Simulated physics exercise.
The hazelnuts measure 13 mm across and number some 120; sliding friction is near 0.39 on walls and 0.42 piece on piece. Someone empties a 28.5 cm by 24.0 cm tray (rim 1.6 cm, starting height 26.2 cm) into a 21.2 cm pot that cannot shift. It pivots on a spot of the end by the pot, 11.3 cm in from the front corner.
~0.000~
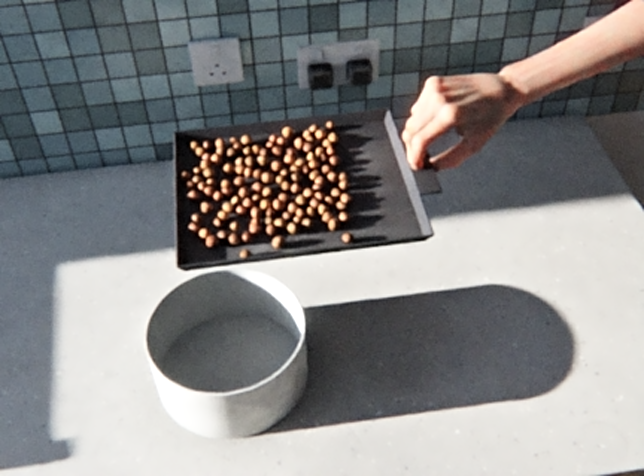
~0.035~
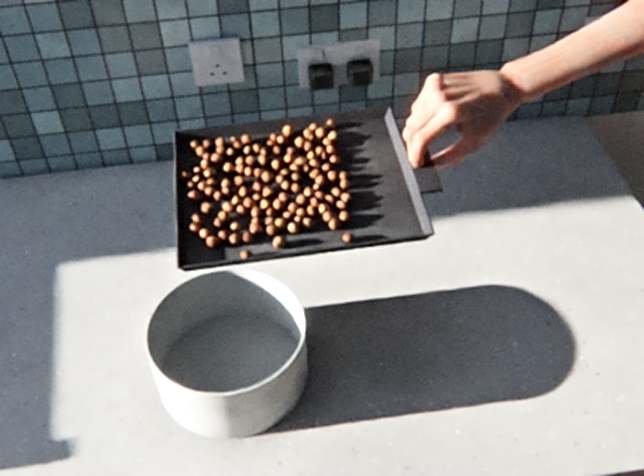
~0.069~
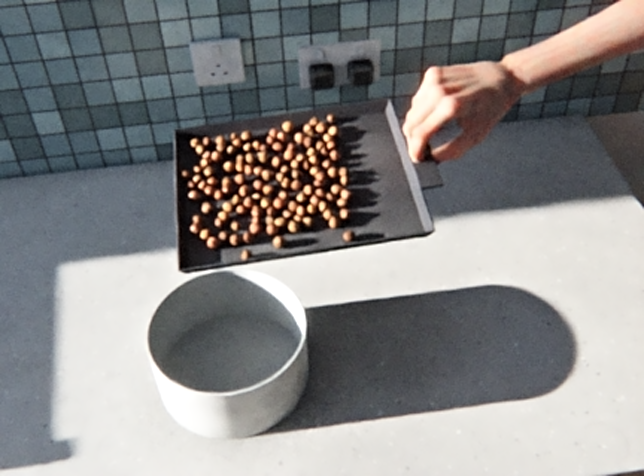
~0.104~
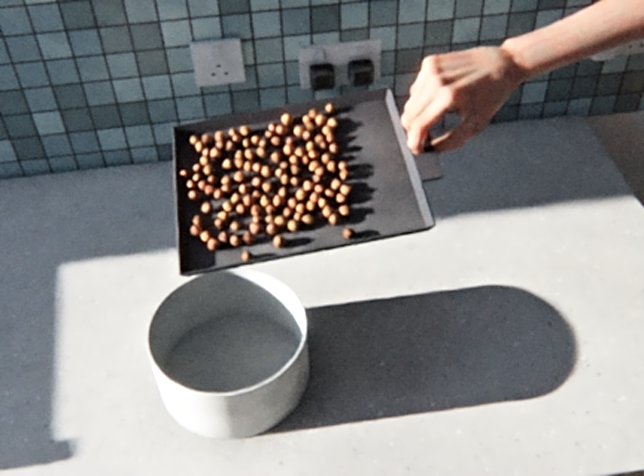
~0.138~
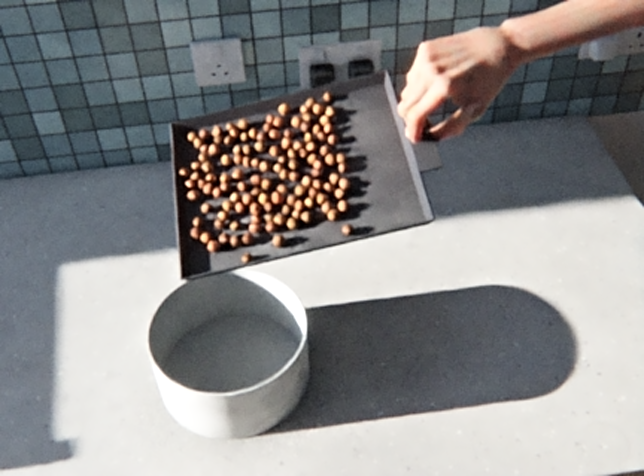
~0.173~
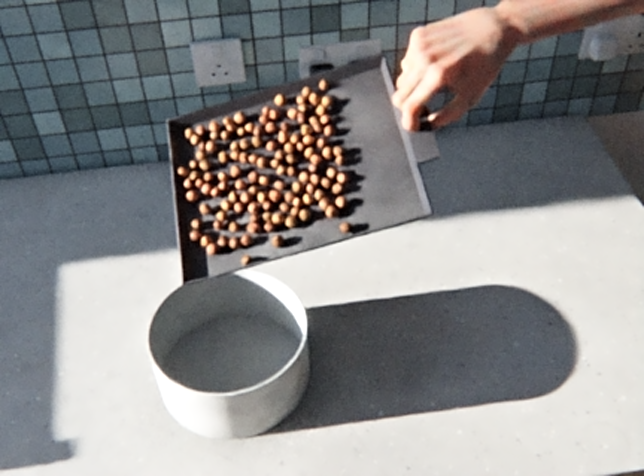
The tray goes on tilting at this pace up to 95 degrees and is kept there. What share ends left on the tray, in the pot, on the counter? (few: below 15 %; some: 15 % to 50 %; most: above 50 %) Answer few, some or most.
Left on the tray: Few; in the pot: Most; on the counter: Few.
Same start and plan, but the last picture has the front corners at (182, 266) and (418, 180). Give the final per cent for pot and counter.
Pot 30, counter 70.
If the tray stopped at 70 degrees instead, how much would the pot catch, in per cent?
In that case some 90 per cent.
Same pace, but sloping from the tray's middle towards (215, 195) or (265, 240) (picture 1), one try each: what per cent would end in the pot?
Some 10 and 95 per cent.
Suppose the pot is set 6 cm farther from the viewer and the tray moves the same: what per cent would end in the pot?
In that case some 50 per cent.
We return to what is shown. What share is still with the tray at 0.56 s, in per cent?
About 40 per cent.
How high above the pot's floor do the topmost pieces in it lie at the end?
Roughly 2.5 cm.
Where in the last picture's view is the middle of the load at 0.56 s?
At about (197, 298).
After 0.40 s, tilt 57 degrees; the tray holds 100 %, the pot 0 %.
Then, at 0.56 s, tilt 84 degrees; the tray holds 40 %, the pot 15 %.
After 0.84 s, tilt 95 degrees; the tray holds 0 %, the pot 100 %.
At rest (1.4 s), tray 0 %, pot 100 %, counter 0 %.
